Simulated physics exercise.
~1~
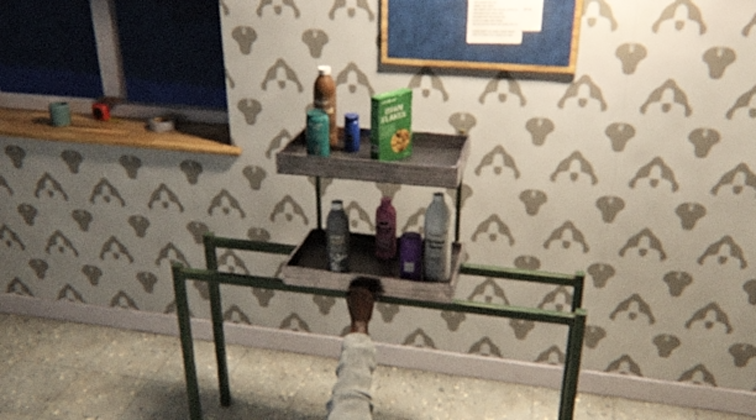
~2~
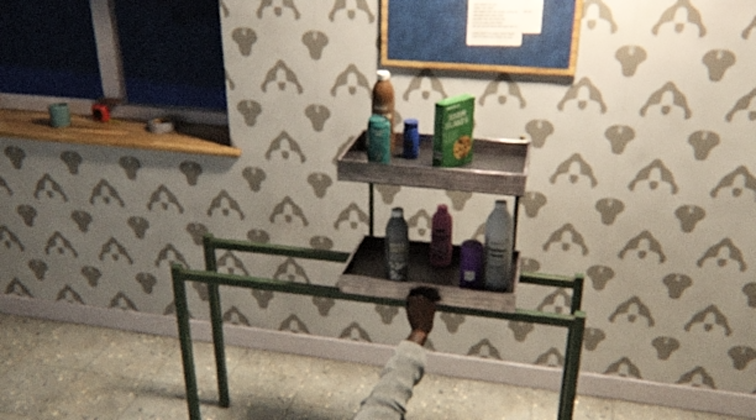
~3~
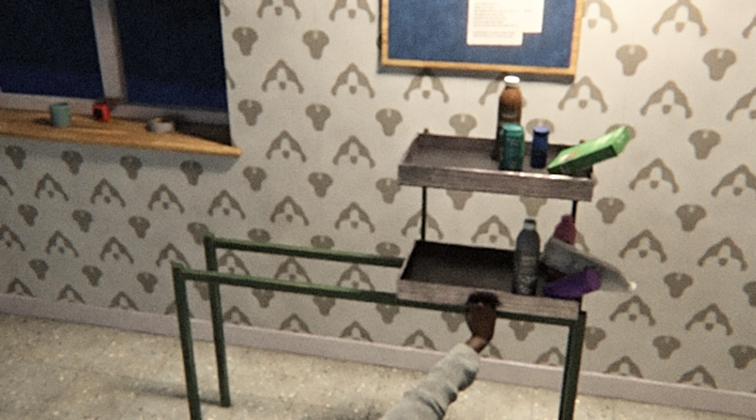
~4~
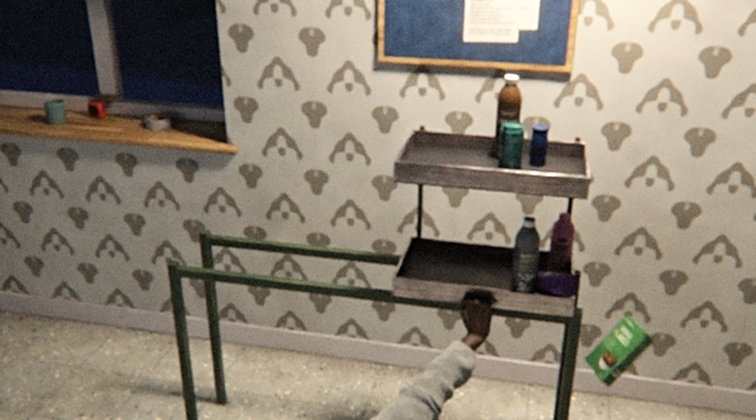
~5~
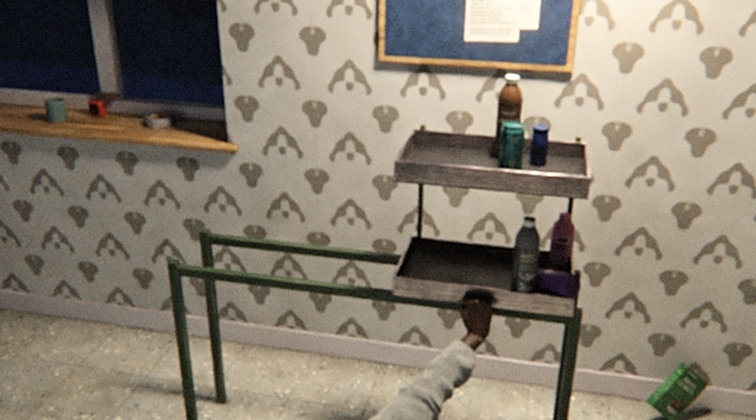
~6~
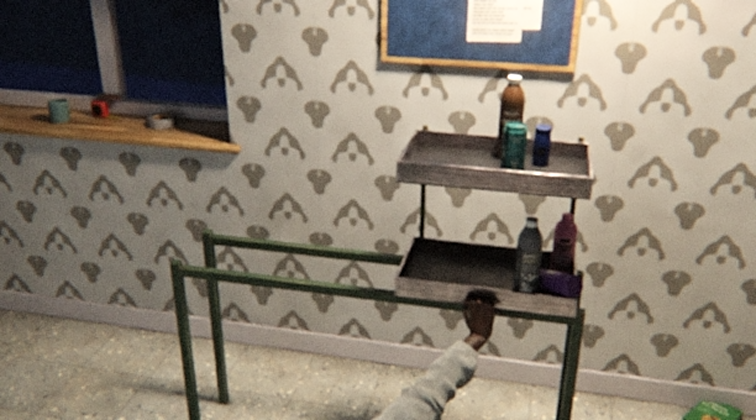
A dark-skinned hand in a pale grey sleeve holds the front of a two-tier tray on a green rail frame, seen from the front against patterned wallpaper. Brown, turquoise and blue containers and a green packet stand on top, with grey, pink, purple and white ones below. The hand pulls the tray right until it stops at the frame's end. The green packet tips and the white bottle and purple jar topple rightward. The packet drops to the floor and the white bottle is gone from the tray, while the purple jar lies there beside the upright grey and pink bottles.
